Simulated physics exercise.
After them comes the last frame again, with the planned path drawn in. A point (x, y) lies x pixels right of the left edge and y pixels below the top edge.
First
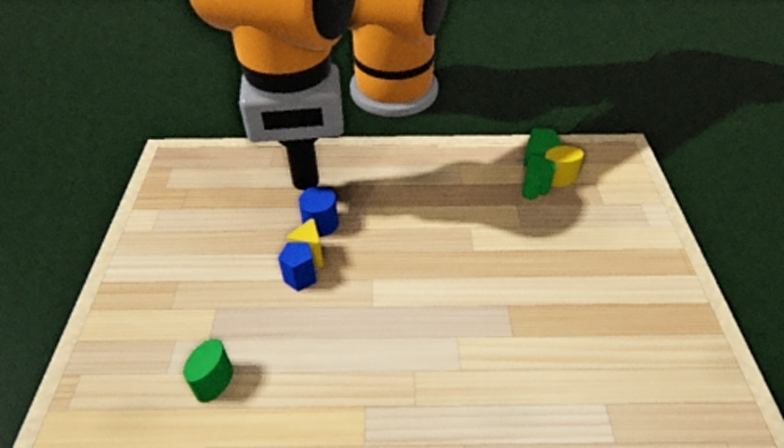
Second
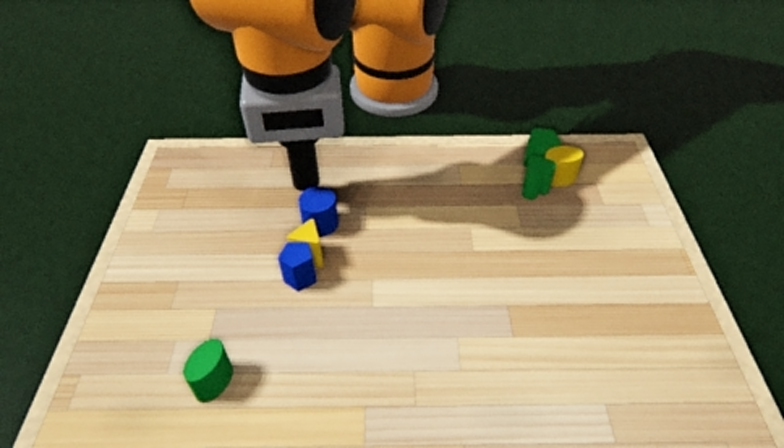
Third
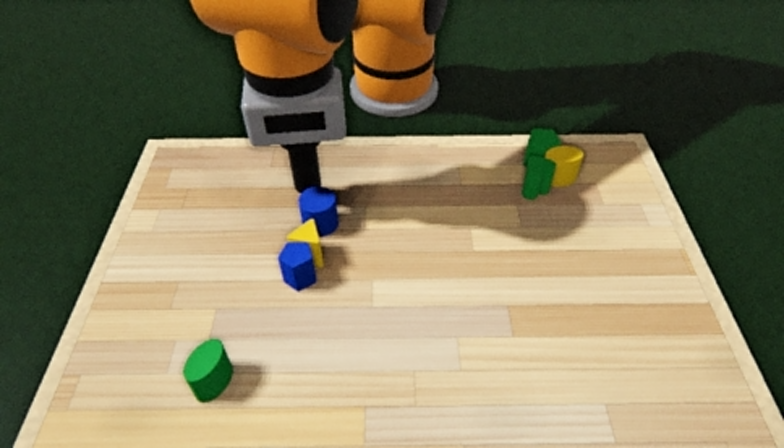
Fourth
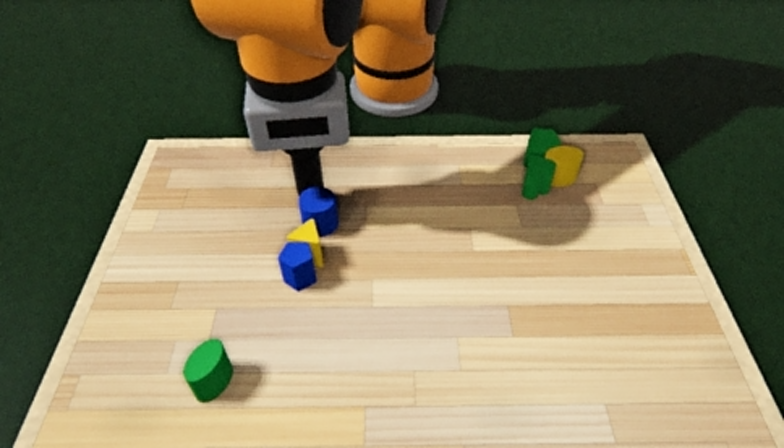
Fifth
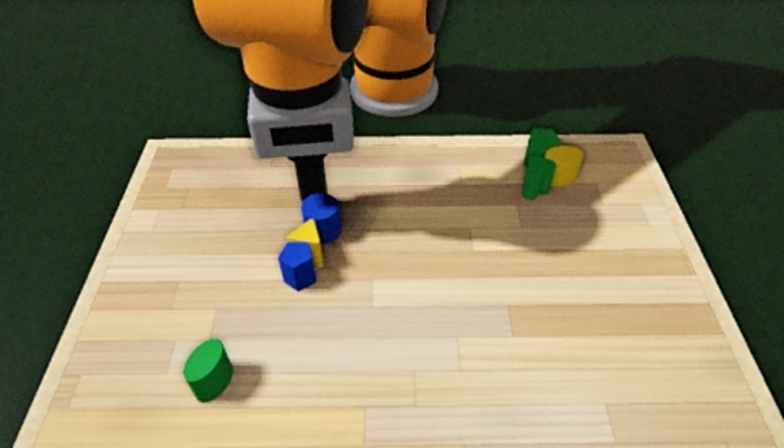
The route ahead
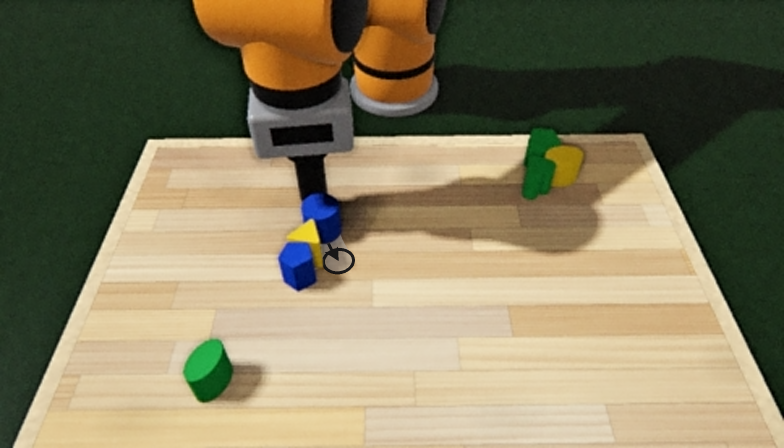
On a light wooden tabletop, an orange robot arm with a black stick moves slightly toward the viewer and nudges a blue round block a little to the right, while the nearby yellow triangular piece and the other blocks stay still.
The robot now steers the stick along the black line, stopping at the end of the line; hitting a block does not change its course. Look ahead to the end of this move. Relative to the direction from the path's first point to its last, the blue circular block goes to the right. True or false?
False.
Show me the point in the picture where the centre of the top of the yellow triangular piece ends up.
I'd guess (323, 260).
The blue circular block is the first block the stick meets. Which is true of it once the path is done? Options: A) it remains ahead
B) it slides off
Choice A: It remains ahead.
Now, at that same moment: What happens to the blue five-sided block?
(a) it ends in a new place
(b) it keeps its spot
a (it ends in a new place)
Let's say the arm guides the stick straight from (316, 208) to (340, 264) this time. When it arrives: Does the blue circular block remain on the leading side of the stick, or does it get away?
Held in front.
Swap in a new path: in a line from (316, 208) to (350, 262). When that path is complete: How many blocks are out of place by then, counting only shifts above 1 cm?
3 or more blocks.
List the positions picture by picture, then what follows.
Stick tip (306, 182); block tops, blue five-sided block (296, 253); yellow triangular piece (306, 232); blue circular block (317, 199), in the first picture.
Stick (307, 183); blocks unchanged, in the second picture.
Stick (308, 186); blocks unchanged, in the third picture.
Stick (311, 190); blocks unchanged, in the fourth picture.
Stick (314, 197); blue five-sided block (296, 253); yellow triangular piece (306, 232); blue circular block (320, 205), in the fifth picture.
Path on the board, from (316, 208) via (325, 234), ending at (338, 261).
On the path given first. Halfway along, stick (324, 224); blue five-sided block (290, 262), turned 35° clockwise; yellow triangular piece (320, 251), turned 70° clockwise; blue circular block (339, 231).
At the end, stick (337, 250); blue five-sided block (290, 262), turned 35° clockwise; yellow triangular piece (323, 260), turned 105° clockwise; blue circular block (361, 255).
